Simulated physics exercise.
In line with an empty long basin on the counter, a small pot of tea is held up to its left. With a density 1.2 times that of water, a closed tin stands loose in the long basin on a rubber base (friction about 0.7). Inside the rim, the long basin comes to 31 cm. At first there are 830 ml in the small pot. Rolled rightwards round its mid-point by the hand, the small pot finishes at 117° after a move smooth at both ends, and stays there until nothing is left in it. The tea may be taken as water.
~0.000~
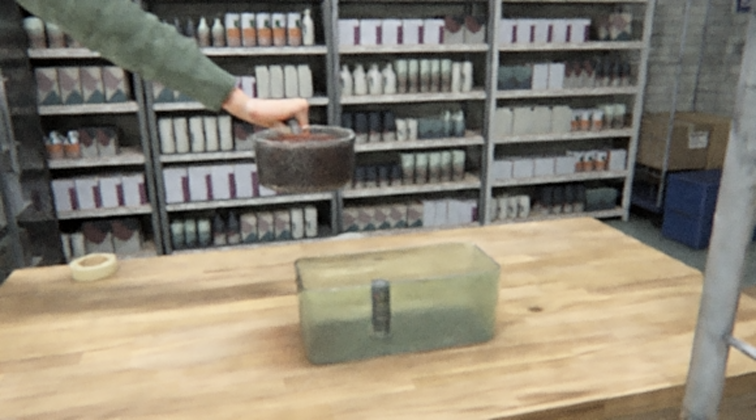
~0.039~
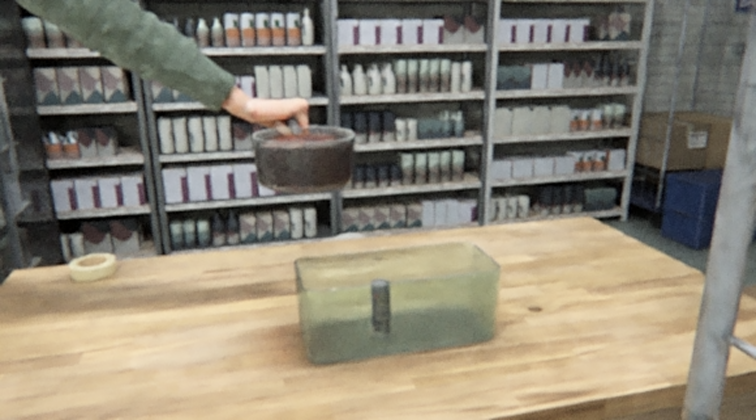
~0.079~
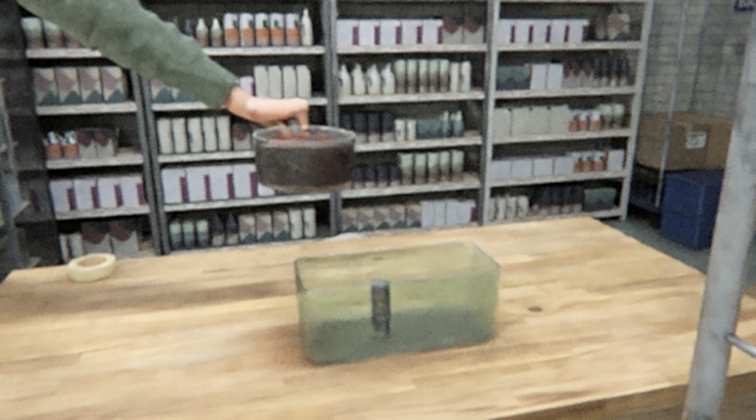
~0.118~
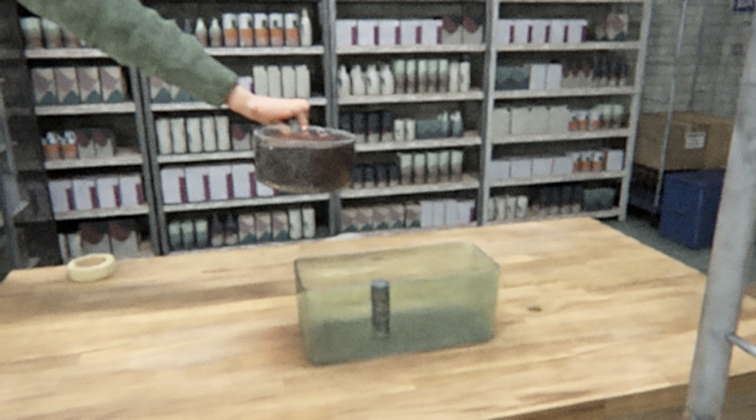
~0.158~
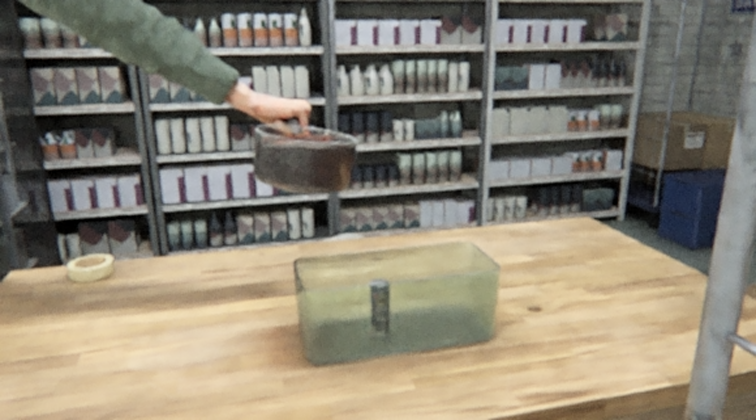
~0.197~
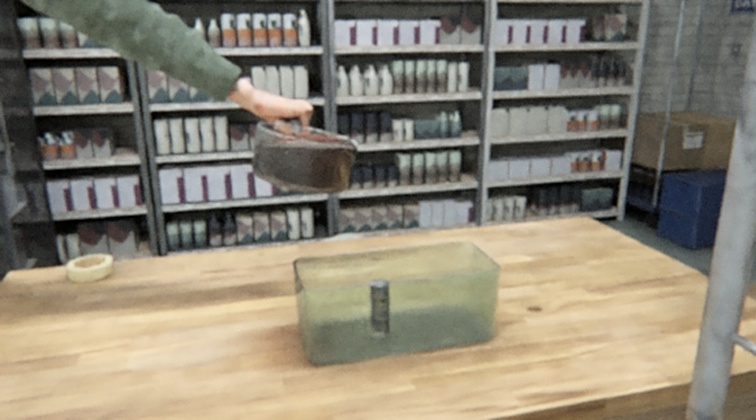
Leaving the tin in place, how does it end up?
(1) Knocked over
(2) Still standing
(2) Still standing.
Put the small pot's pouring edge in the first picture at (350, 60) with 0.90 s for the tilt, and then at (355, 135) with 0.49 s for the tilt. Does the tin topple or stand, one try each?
In the first try it comes down; in the second it comes down.
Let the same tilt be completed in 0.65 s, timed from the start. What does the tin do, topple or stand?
The tin keeps standing.
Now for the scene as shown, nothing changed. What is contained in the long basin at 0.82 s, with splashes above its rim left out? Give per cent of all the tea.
Looks like about 88 % of the whole amount.
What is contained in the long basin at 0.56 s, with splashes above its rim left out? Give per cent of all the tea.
I'd put it near 14 percent.
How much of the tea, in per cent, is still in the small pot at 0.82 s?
Close to 3 in a hundred.
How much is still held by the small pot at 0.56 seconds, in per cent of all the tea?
40 %.
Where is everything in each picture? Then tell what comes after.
In the first picture, it leans 0°; its right rim is at (353, 134); the tea meets the walls at (256, 144) and (351, 139); the long basin's rim runs from (299, 275) to (487, 256); the tin's top is at (381, 286).
In the second picture, it leans 1°; its right rim is at (353, 134); the tea meets the walls at (255, 144) and (351, 139).
In the third picture, it leans 2°; its right rim is at (353, 135); the tea meets the walls at (256, 143) and (351, 140).
In the fourth picture, it leans 5°; its right rim is at (354, 137); the tea meets the walls at (256, 143) and (351, 140).
In the fifth picture, it leans 9°; its right rim is at (355, 141); the tea meets the walls at (257, 143) and (352, 141).
In the sixth picture, it leans 13°; its right rim is at (356, 145); the tea meets the walls at (257, 143) and (354, 141).
After 0.56 s the tilt is 80° and 39 per cent is still to pour; the tin stands where it began.
After 0.82 s the tilt is 115° and 3 per cent is still to pour; the tin stands where it began.
After 1.10 s the tilt is 117° and 0 per cent is still to pour; the tin stands where it began.
After 1.40 s the tilt is 117° and 0 per cent is still to pour; the tin stands where it began.
In the end the tin stands where it began.
